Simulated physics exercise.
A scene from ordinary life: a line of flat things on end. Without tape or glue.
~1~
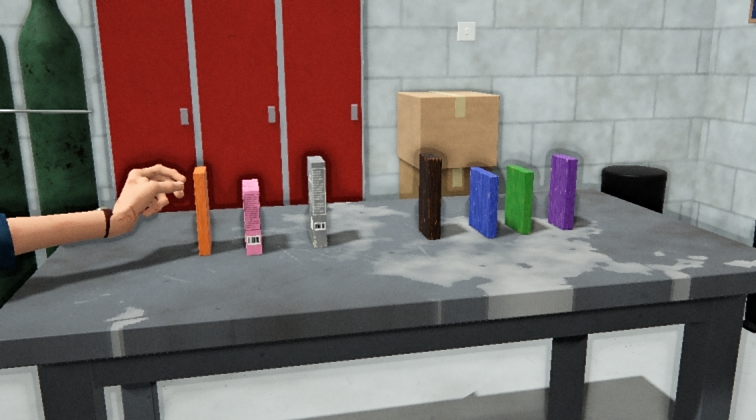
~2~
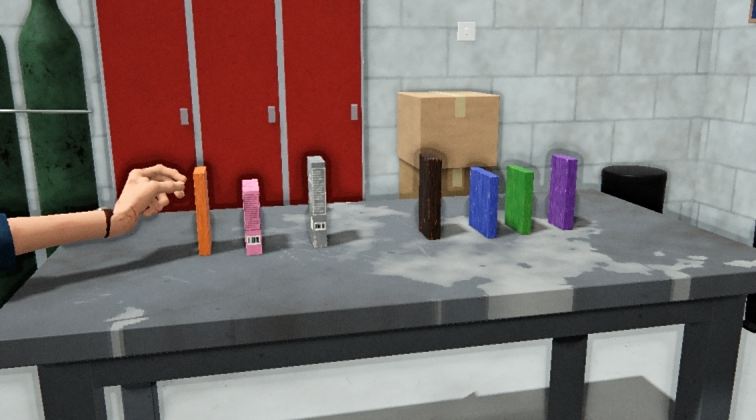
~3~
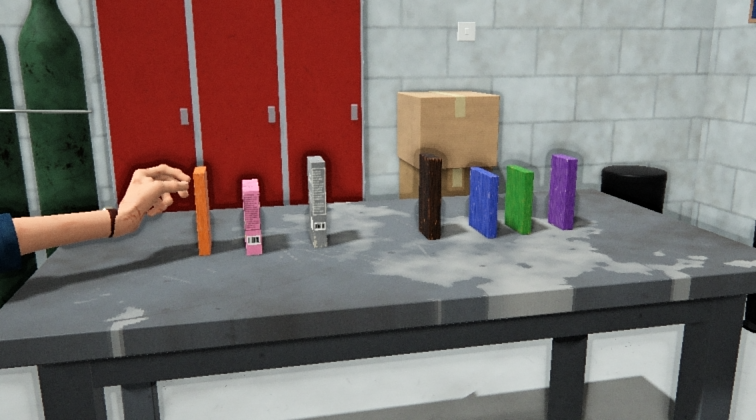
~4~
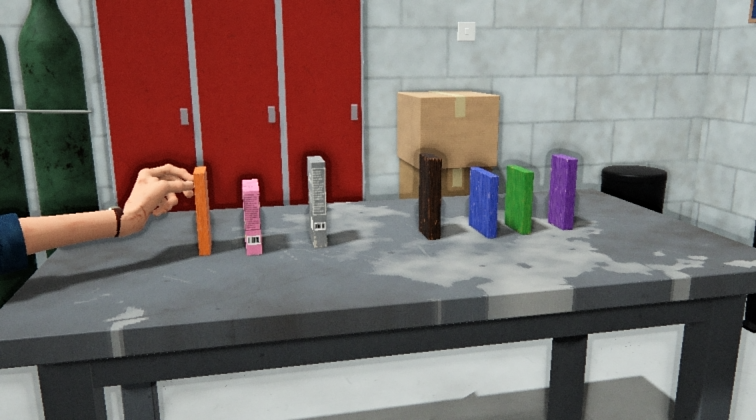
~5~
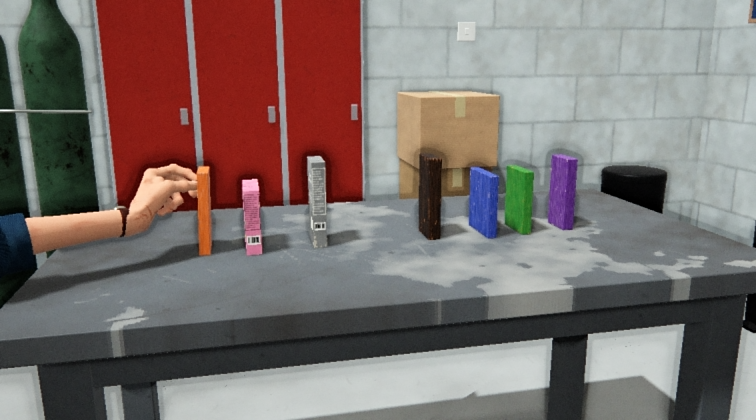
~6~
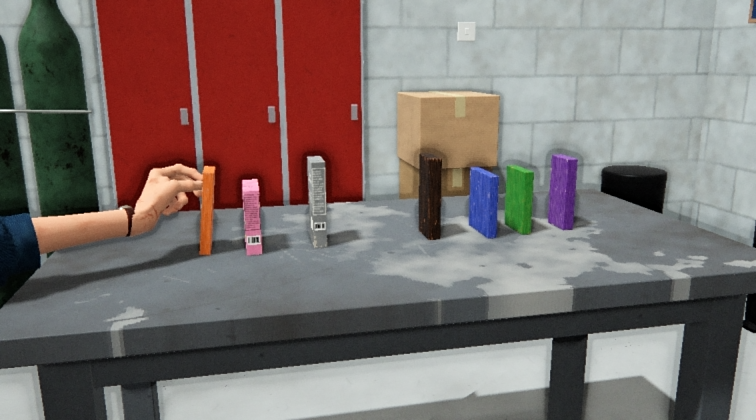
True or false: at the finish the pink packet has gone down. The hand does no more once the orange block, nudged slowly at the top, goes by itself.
True.
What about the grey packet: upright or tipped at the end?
Well, the grey packet tumbles.
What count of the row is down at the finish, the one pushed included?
Total: 3.
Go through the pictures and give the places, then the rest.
In the first frame, pink packet (252, 216); black block (430, 196).
In the second frame, grey packet (317, 202); green board (518, 199).
In the third frame, black block (430, 196); blue board (483, 202).
In the fourth frame, grey packet (317, 202); green board (518, 199).
In the fifth frame, orange block 2° over; black block (430, 196); blue board (483, 202).
In the sixth frame, orange block 6° over; pink packet (252, 216); grey packet (317, 202).
Then, 0.40 s later than the last frame, orange block 57° over; pink packet tilted by 43° near (276, 218).
Then, 0.50 s later than the last frame, orange block 72° over; pink packet on its side near (291, 231); grey packet tilted by 16°.
Then, 0.70 s later than the last frame, orange block 71° over; pink packet on its side near (294, 237); grey packet on its side.
When it is over, lying over on the table, pink packet and grey packet; the other 3 as before. End places, in pixels of the last picture, pink packet near (294, 237).
